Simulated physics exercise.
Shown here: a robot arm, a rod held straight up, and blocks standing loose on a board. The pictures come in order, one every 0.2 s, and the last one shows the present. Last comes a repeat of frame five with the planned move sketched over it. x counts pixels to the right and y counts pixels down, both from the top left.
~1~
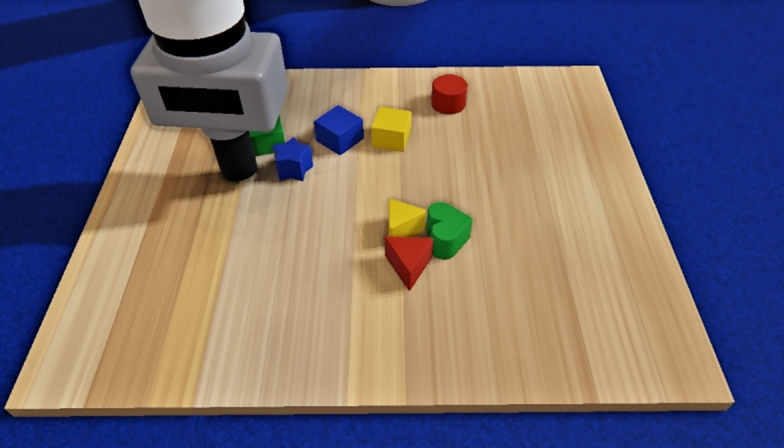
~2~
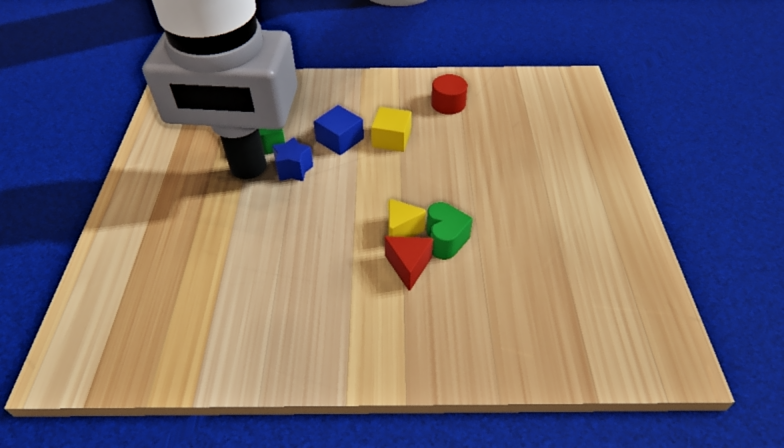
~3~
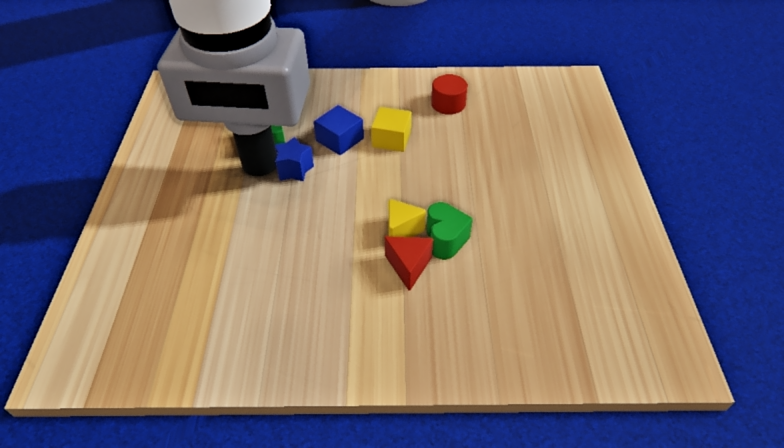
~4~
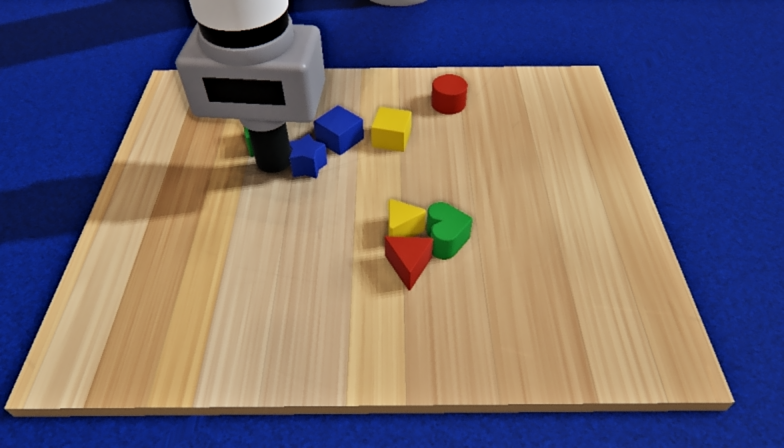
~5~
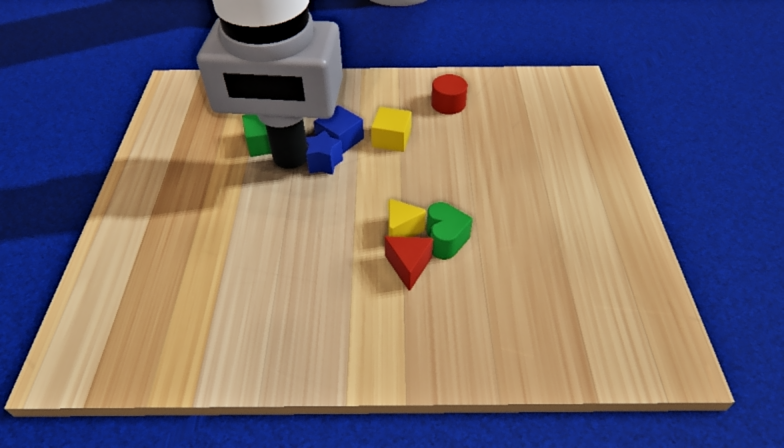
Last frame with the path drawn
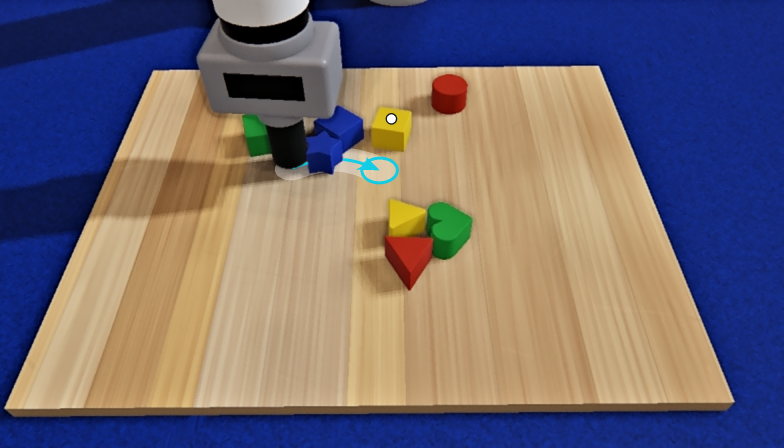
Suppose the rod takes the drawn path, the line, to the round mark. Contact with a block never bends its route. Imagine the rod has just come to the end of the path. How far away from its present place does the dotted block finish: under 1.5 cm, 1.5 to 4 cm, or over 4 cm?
Its final spot will lie 1.5 to 4 cm from the current one.
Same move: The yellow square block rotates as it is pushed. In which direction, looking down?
It ends up turned anticlockwise.
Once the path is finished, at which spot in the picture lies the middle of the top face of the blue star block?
Its top middle: (411, 142).
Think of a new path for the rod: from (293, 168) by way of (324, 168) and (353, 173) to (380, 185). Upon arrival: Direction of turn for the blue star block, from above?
Top view: Counterclockwise.
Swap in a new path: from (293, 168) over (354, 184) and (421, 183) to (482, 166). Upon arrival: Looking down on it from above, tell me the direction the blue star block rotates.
Viewed from above: Anti-clockwise.
The drawn path runs from (293, 168) over (322, 160) and (353, 161) to (380, 170); the dot is on the yellow square block.
What follows on the original path. One third of the way, rod at (321, 149); blue star block at (352, 137); blue square block at (351, 112), turned 35° anticlockwise.
Two thirds of the way, rod at (352, 150); blue star block at (383, 137); blue square block at (352, 112), turned 40° anticlockwise; yellow square block at (404, 116), turned 20° anticlockwise.
At the end, rod at (379, 160); green square block not moved; blue star block at (411, 142), turned 20° anticlockwise; blue square block at (352, 112), turned 40° anticlockwise; yellow square block at (413, 116), turned 50° anticlockwise.
